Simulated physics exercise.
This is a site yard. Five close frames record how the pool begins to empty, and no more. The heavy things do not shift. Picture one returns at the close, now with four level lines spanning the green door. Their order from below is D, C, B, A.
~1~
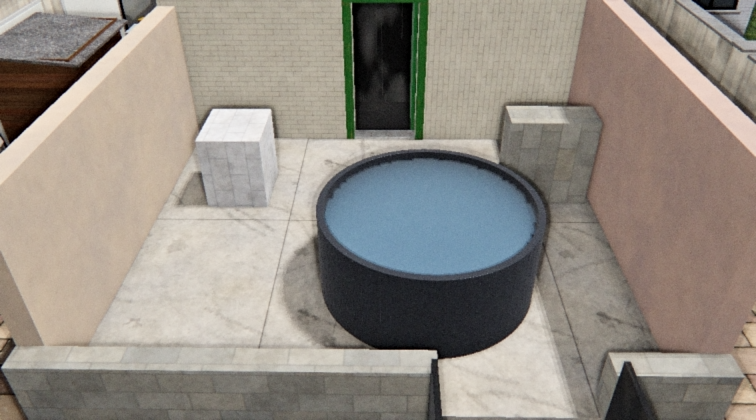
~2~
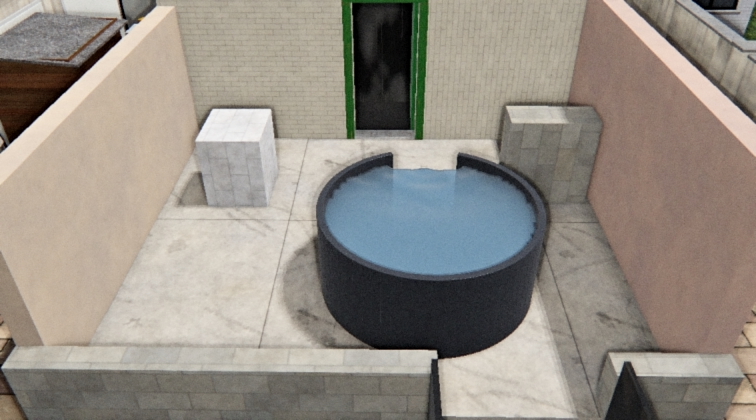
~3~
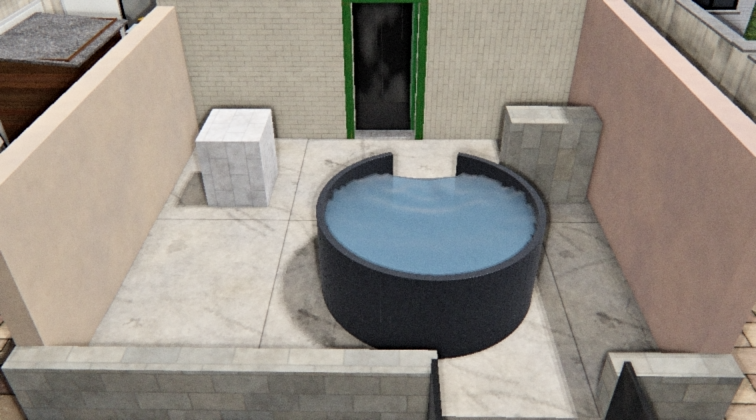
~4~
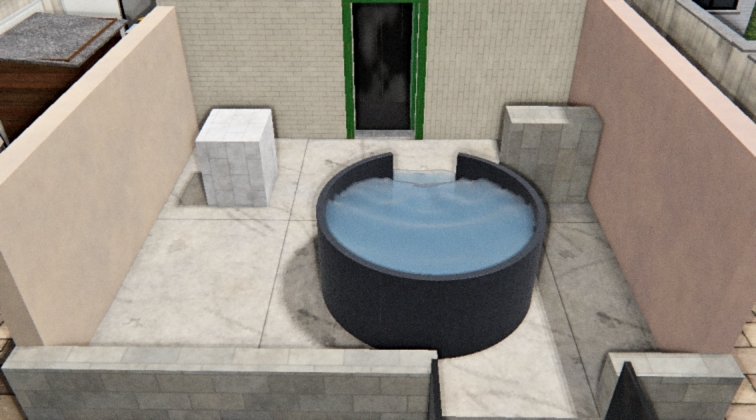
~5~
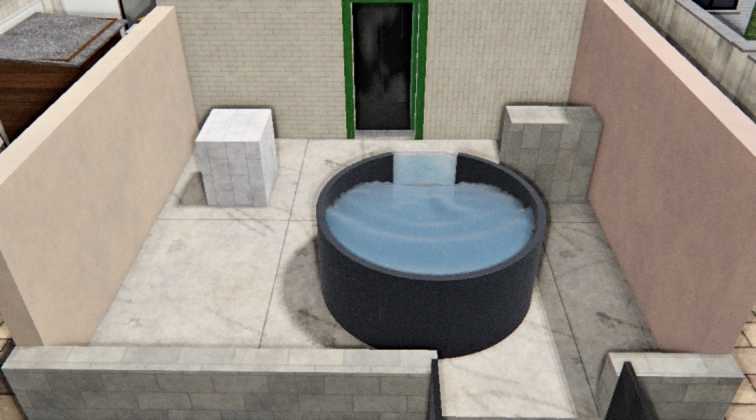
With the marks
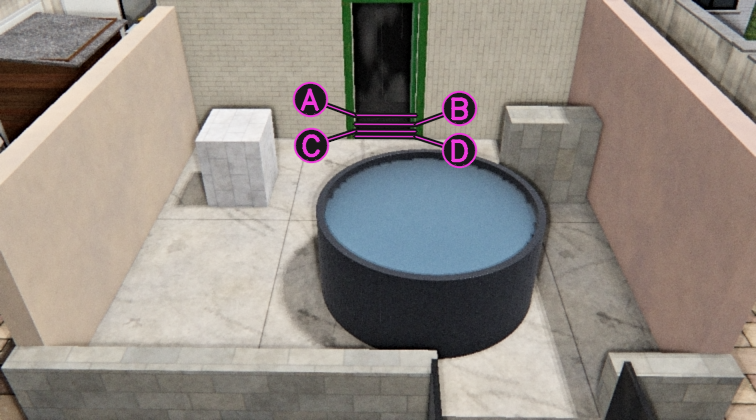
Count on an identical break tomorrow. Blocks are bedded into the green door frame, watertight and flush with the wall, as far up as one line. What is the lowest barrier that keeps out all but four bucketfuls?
Take A.
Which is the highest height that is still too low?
It is B.
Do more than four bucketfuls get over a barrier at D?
Yes, it does.
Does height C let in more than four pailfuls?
Yes, it does.
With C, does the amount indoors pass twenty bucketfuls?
Yes, clearly.
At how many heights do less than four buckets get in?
One.
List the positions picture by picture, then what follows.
The first picture shows water in the pool at rest, its middle at (429, 211); foot of the green doorway at (385, 139); open gate at (523, 347).
In the second picture, water covers 1 % of the ground, its front hidden from here.
In the third picture, water covers 4 % of the ground, its front hidden from here.
In the fourth picture, water covers 8 % of the ground, its front hidden from here.
In the fifth picture, 15 % of the ground under water, visible out to (443, 154).
In magenta, A at (385, 115); B at (385, 124); C at (385, 131); D at (385, 136); from the bottom up D, C, B, A.
If A is chosen, a bucket or two gets in.
If B is chosen, about 15 bucketfuls get in.
If C is chosen, dozens of bucketfuls pour in.
If D is chosen, dozens of bucketfuls pour in.
